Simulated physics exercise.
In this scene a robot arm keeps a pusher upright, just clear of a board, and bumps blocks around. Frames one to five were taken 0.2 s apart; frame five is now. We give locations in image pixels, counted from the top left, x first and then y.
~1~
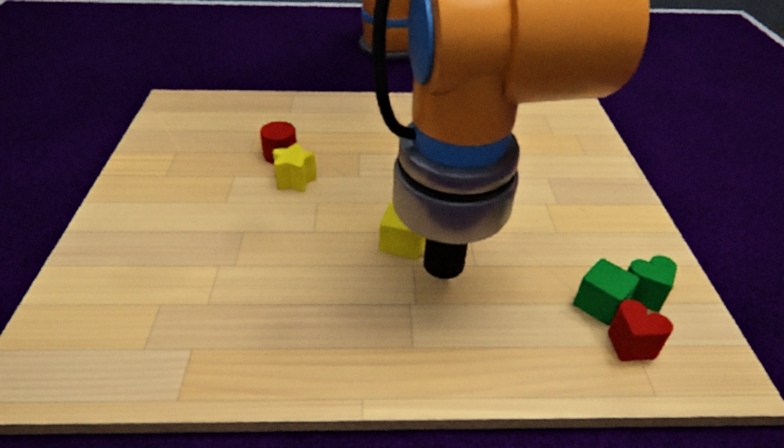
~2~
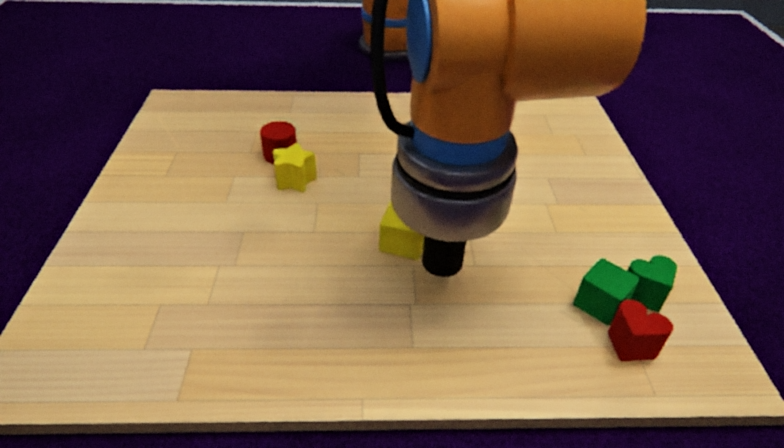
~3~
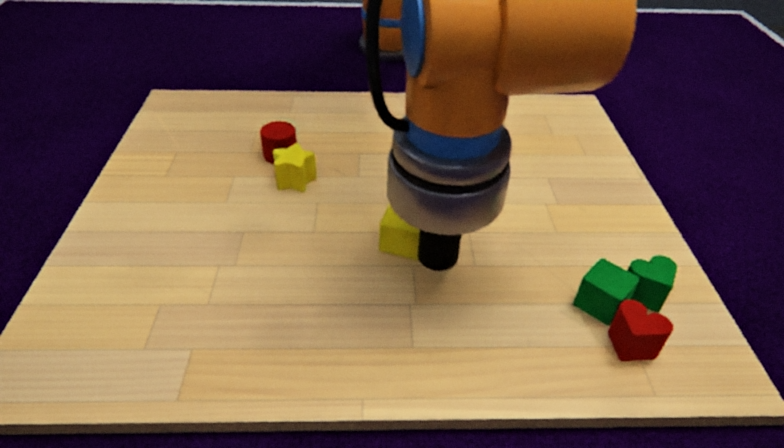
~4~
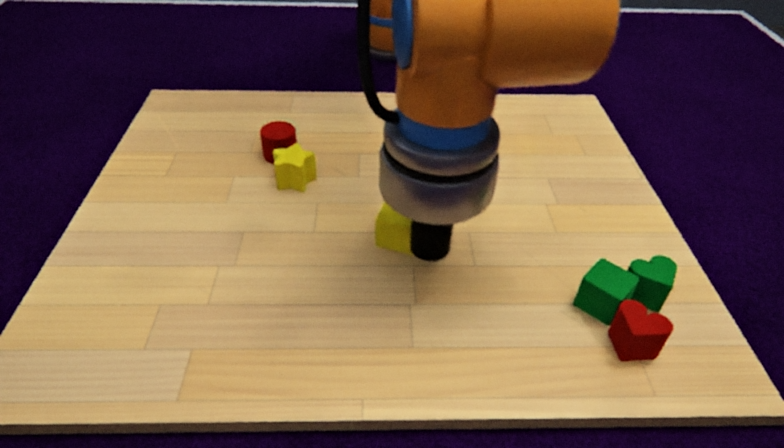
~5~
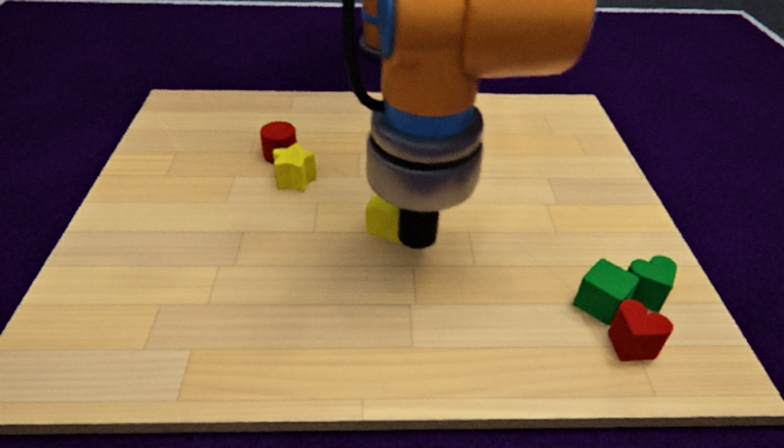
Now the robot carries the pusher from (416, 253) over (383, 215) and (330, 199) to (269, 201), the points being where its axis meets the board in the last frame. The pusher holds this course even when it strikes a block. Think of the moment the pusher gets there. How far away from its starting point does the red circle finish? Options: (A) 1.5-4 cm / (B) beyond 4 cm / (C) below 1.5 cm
(C)
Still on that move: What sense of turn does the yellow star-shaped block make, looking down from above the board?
From above, the turn goes clockwise.
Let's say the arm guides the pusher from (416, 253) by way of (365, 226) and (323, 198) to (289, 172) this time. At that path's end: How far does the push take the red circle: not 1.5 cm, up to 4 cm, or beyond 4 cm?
Its final spot will lie 1.5 to 4 cm from the current one.
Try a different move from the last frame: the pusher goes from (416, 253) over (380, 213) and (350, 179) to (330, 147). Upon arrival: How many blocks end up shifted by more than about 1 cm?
Here I'd predict a lone block moving more than 1 cm.
The first path, step by step. One third of the way, pusher (383, 199); yellow square (367, 165), turned 20° clockwise.
Two thirds of the way, pusher (329, 183); yellow square (353, 153), turned 75° clockwise.
At the end, pusher (266, 185); red circle in place; yellow star-shaped block (278, 154), turned 65° clockwise; yellow square (353, 153), turned 75° clockwise.
